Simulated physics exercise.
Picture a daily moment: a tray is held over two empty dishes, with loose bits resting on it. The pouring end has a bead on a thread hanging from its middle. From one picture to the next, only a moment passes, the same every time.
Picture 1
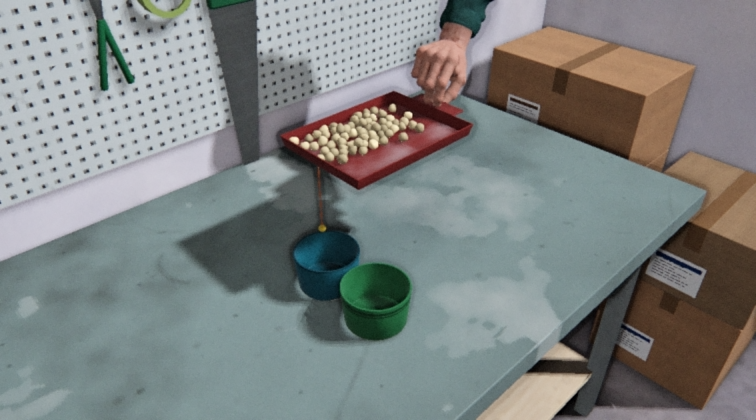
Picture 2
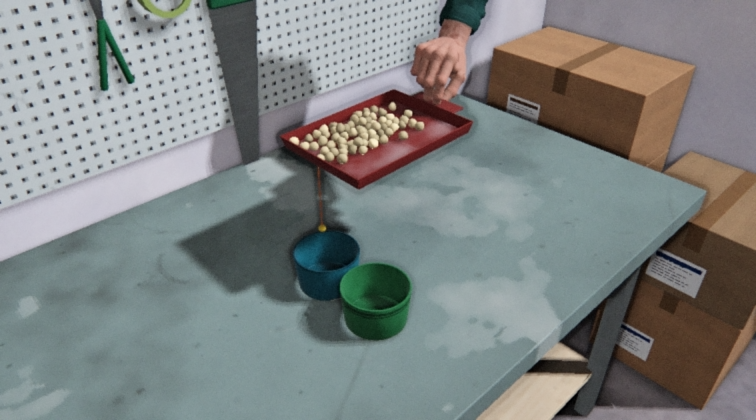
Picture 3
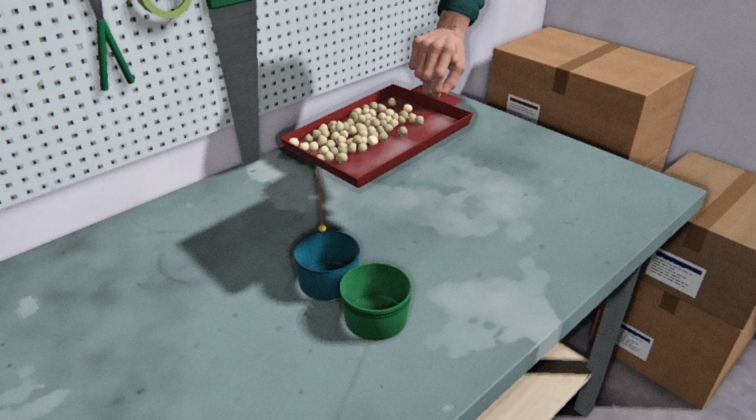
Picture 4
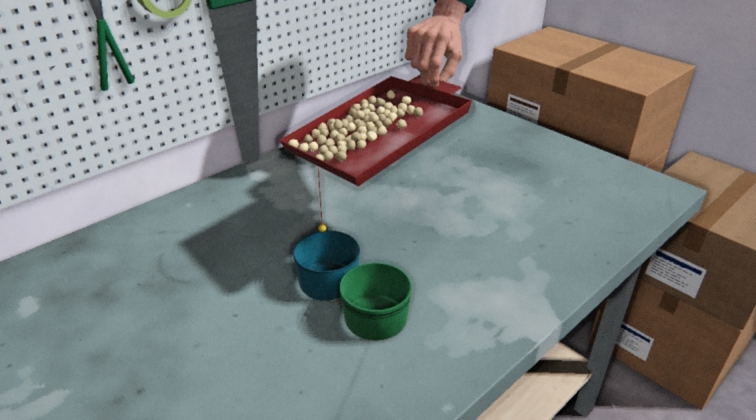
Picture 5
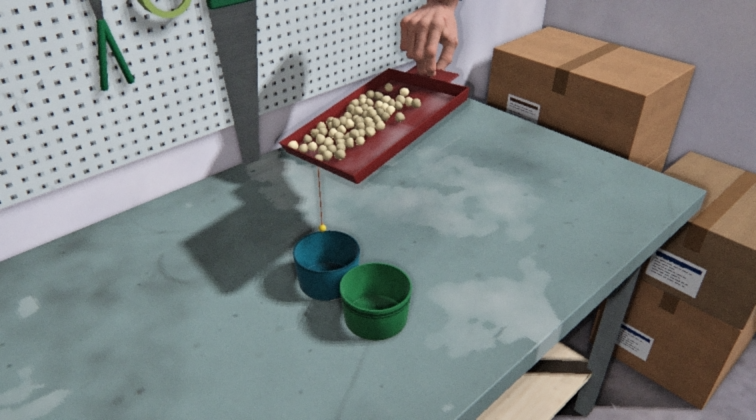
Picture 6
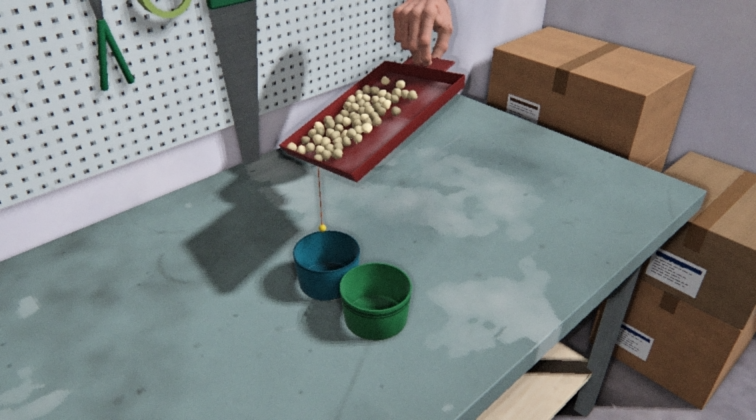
On a worn grey-green workbench beside a pegboard wall, a hand holds a red tray of pale round nuts above a blue dish and a green dish, a small bead hanging on a thread from its front edge. The hand gradually raises the far end, and the tray tilts toward its left front corner.
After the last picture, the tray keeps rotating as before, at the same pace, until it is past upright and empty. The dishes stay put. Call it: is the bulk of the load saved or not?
The bulk is not saved.
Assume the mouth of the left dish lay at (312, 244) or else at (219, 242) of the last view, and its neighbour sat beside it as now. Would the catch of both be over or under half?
Well, the minor share the first time and the minor share the second time.
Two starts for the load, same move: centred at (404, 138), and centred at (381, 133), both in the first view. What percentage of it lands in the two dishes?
Estimate: 0 % first, 0 % second.
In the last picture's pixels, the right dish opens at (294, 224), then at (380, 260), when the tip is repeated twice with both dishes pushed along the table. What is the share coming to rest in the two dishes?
About 80 per cent, then about 0 per cent.
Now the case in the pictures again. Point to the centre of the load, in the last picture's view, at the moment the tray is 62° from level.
Somewhere about pixel (316, 123).
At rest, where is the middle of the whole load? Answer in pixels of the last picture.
Somewhere around (270, 252) in the final view.
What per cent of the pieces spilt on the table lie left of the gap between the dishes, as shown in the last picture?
Some 100 %.
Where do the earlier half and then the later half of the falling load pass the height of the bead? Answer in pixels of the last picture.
Initially about (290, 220); subsequently about (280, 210).
Just after the last frame, tray tipped steeply; almost all on the tray; just a few in the air.
A moment on, tray tipped right over; almost all on the tray; just a few outside both.
Further on, tray tipped past a quarter turn; just a few in the left dish; almost all outside both.
When it is over, tray tipped past a quarter turn; not one in the right dish; just a few in the left dish; almost all outside both.
